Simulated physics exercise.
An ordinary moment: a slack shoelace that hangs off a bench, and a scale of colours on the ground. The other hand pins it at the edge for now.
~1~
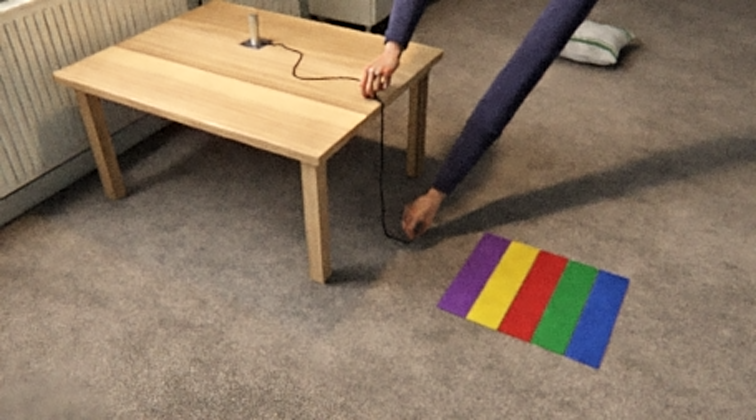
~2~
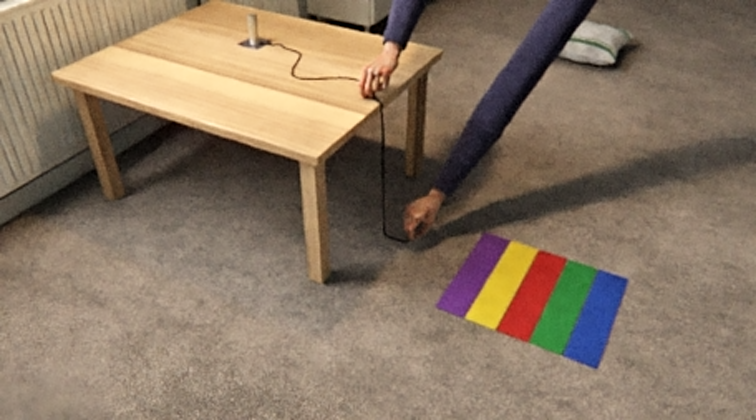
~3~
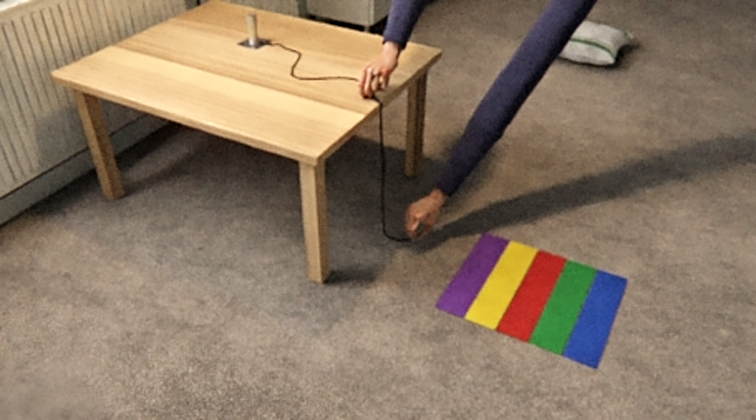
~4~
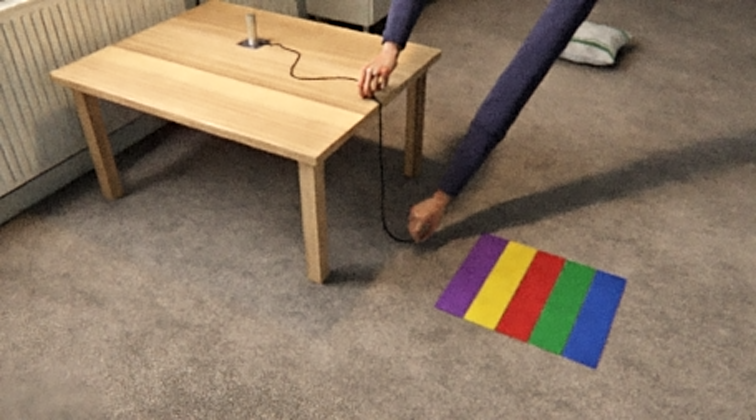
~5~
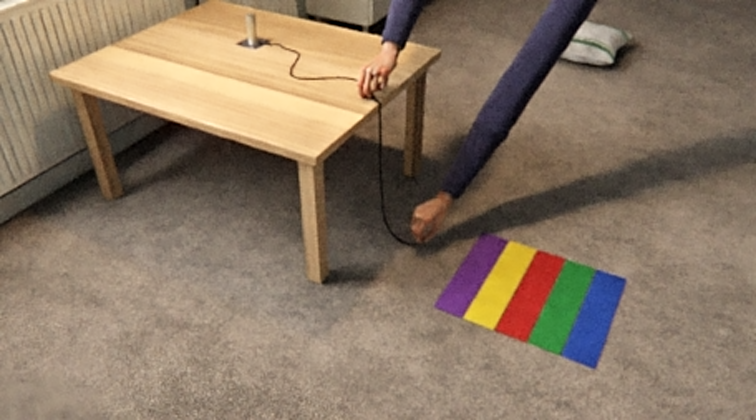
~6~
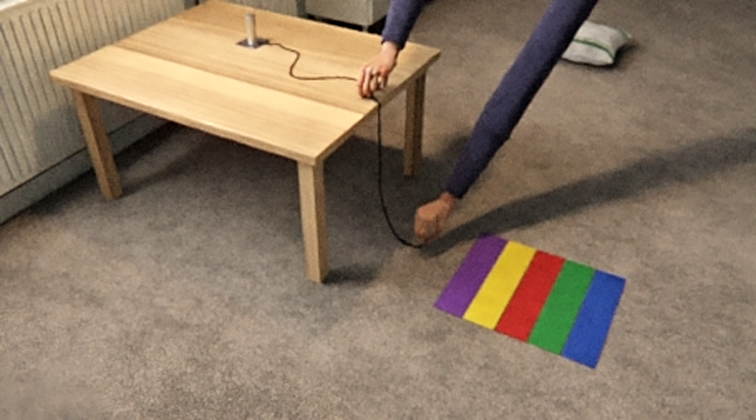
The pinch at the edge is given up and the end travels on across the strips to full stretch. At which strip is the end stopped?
The green one.
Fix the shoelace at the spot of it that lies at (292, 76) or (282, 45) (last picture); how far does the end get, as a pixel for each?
About (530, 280) and (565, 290).
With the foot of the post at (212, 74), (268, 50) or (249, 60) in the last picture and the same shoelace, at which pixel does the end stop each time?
Try by try, around (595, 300), (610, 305) and (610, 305).
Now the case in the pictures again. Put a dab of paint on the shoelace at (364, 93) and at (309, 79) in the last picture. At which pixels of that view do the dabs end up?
About (408, 122), and the other about (346, 82).
Soon after, end near (519, 273); over yellow.
Then, end near (553, 285); over green.
At full stretch, end near (575, 293); over green. It halts on the green strip.
